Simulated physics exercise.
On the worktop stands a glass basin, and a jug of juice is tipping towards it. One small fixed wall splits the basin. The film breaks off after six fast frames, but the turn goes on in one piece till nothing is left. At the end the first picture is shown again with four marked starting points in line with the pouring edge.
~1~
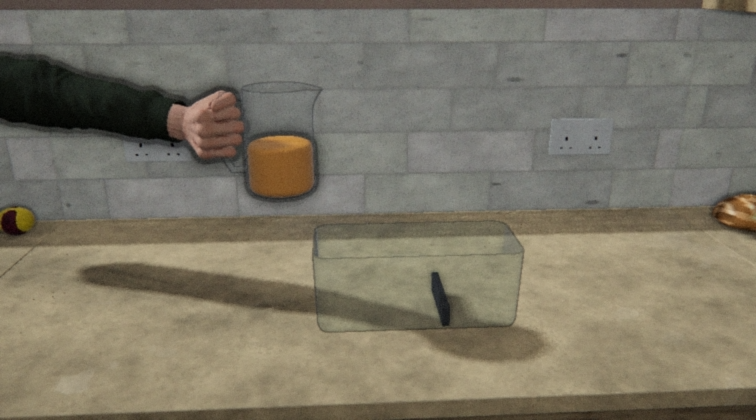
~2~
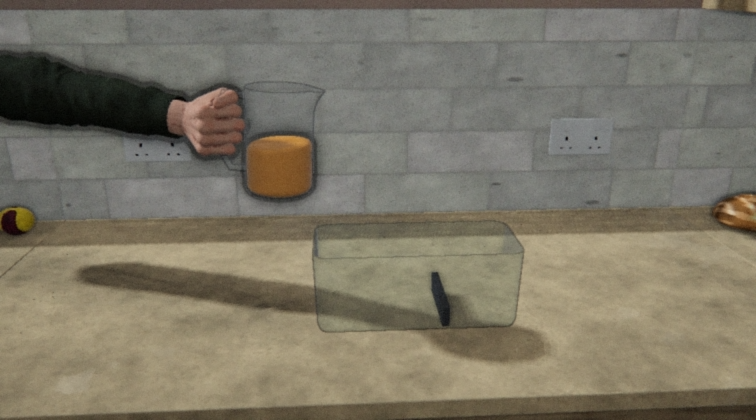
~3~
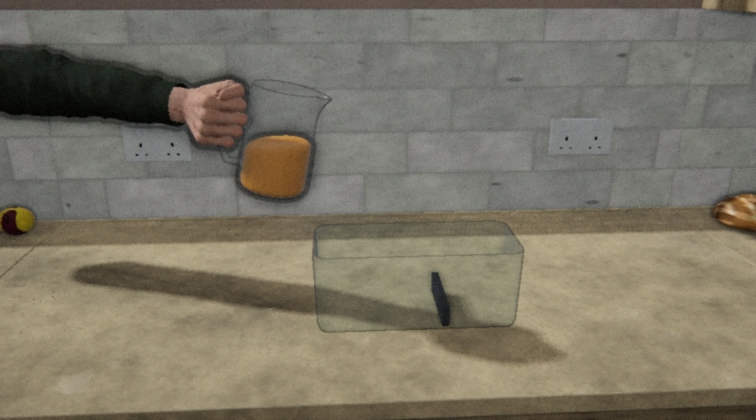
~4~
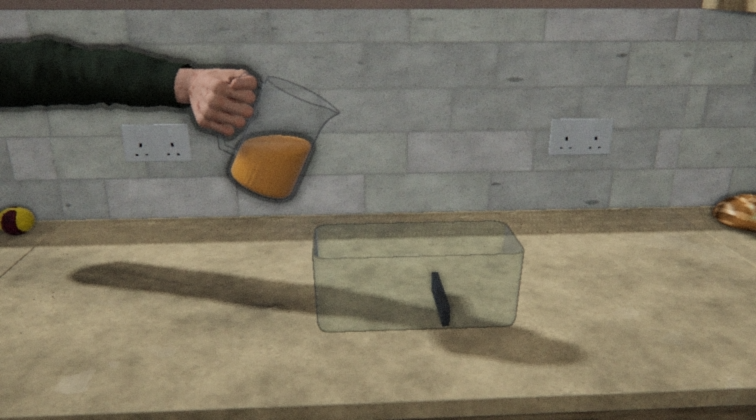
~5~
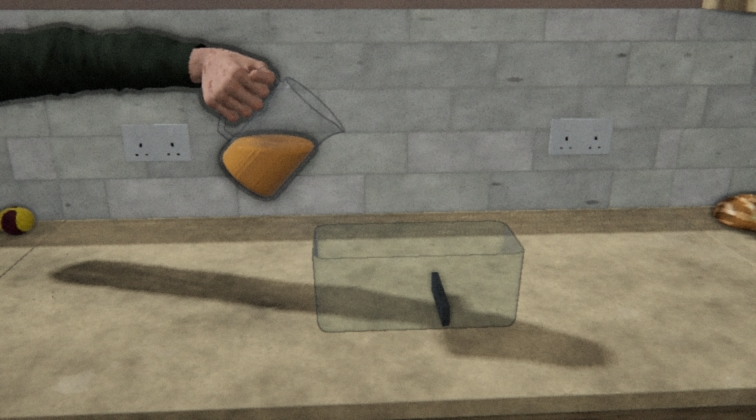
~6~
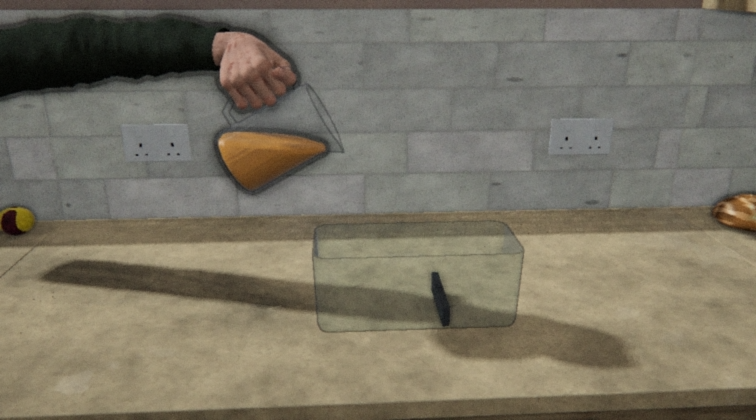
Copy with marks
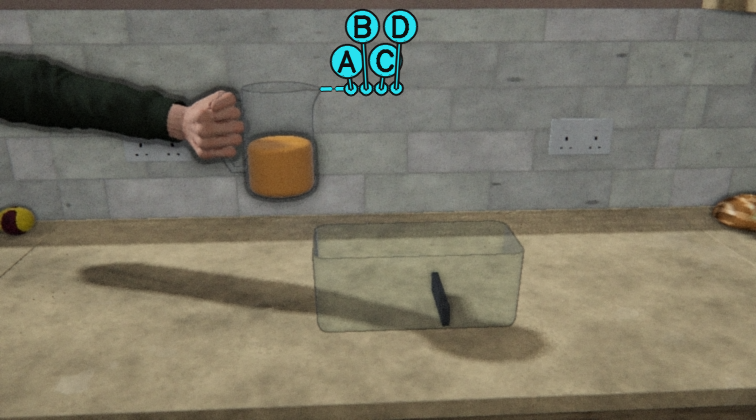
A hand in a dark green sleeve steadily tilting a glass jug of orange juice rightward above a clear basin on a worktop.
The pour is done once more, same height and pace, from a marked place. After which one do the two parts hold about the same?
Use dot D.
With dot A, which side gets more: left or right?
The left side.
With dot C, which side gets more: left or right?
The left side.
On the marked copy, A at (351, 88); B at (366, 88); C at (381, 88); D at (396, 88).
With A, about 85 % ends left of the wall and 11 % right of it; 4 % is lost outside.
With B, about 88 % ends left of the wall and 7 % right of it; 5 % is lost outside.
With C, about 83 % ends left of the wall and 15 % right of it.
With D, about 50 % ends left of the wall and 48 % right of it.
